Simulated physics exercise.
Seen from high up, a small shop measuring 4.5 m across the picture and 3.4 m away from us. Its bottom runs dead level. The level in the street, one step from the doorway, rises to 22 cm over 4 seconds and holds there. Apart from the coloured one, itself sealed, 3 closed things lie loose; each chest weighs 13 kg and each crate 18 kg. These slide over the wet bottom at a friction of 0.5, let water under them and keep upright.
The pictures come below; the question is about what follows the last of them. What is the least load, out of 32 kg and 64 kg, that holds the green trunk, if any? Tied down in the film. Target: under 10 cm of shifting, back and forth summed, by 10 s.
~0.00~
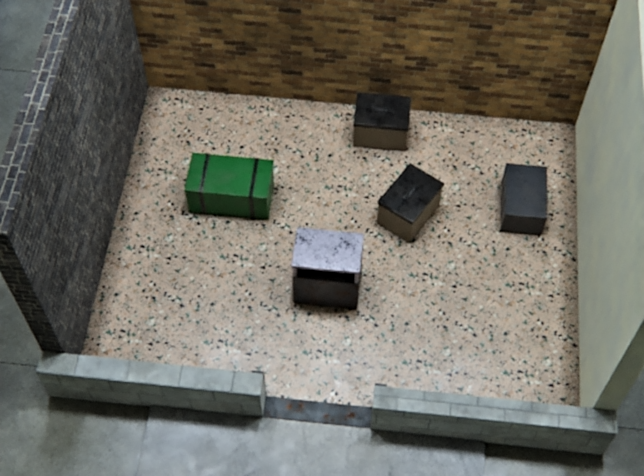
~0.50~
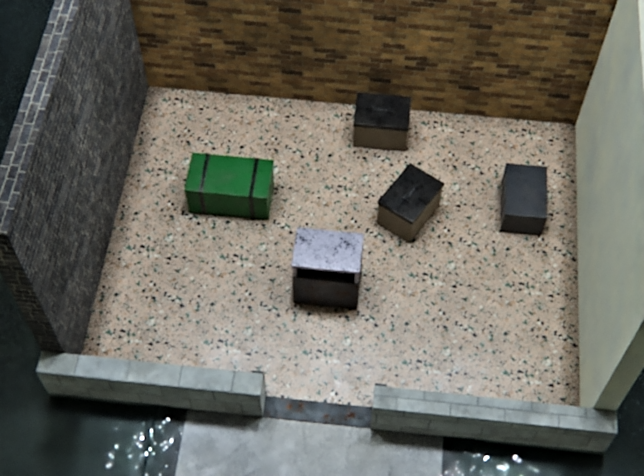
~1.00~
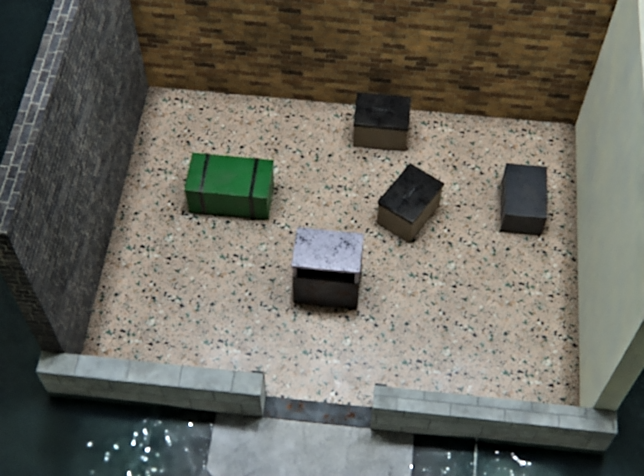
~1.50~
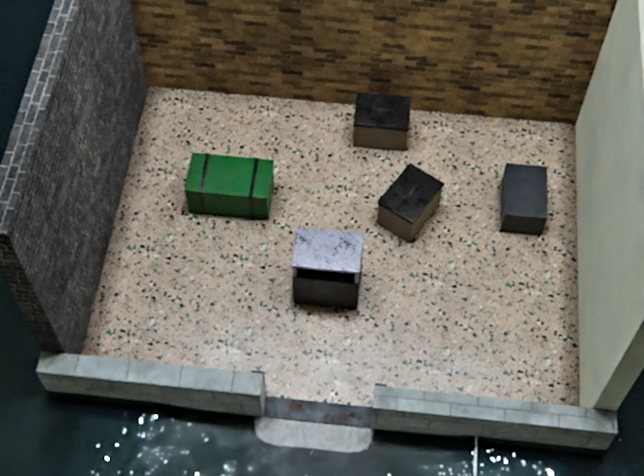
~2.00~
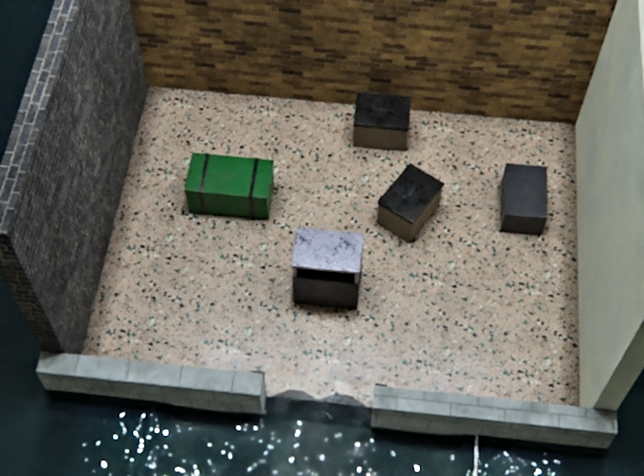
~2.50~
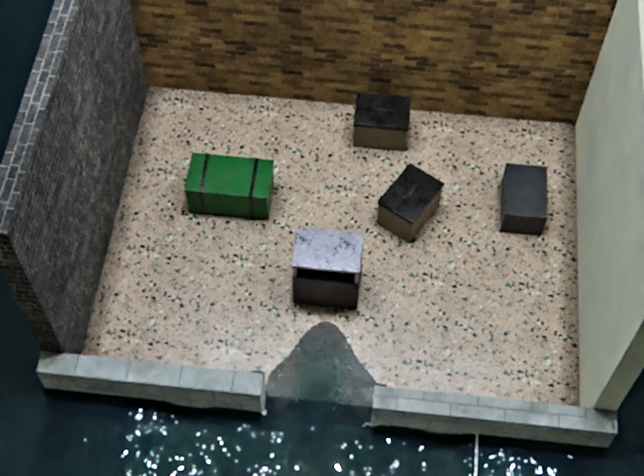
The modest one is fine.
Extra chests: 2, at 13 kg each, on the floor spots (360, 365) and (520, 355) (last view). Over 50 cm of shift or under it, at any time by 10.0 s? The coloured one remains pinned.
The first comes out above the threshold, the second below the threshold.
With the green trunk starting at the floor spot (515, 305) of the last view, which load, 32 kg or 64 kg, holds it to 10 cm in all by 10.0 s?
Result: Both pass.
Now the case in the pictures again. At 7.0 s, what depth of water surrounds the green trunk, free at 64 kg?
Roughly 3 cm.
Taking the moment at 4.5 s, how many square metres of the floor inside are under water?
Roughly 5.5 m2 of it is wet.
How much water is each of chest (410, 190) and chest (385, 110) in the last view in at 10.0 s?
About 6 and 6 cm.
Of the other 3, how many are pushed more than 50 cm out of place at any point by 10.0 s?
1.
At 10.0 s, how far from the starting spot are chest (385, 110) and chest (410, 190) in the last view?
30 cm and 5 cm respectively.
After 3.5 s the green trunk would be 0 cm from its start with 32 kg and 0 cm from its start with 64 kg; 0 cm of water round it then.
After 4.5 s the green trunk would be 0 cm from its start with 32 kg and 0 cm from its start with 64 kg; 2 cm of water round it then.
After 7.0 s the green trunk would be 0 cm from its start with 32 kg and 0 cm from its start with 64 kg; 3 cm of water round it then.
After 10.0 s the green trunk would be 0 cm from its start with 32 kg and 0 cm from its start with 64 kg; 6 cm of water round it then.
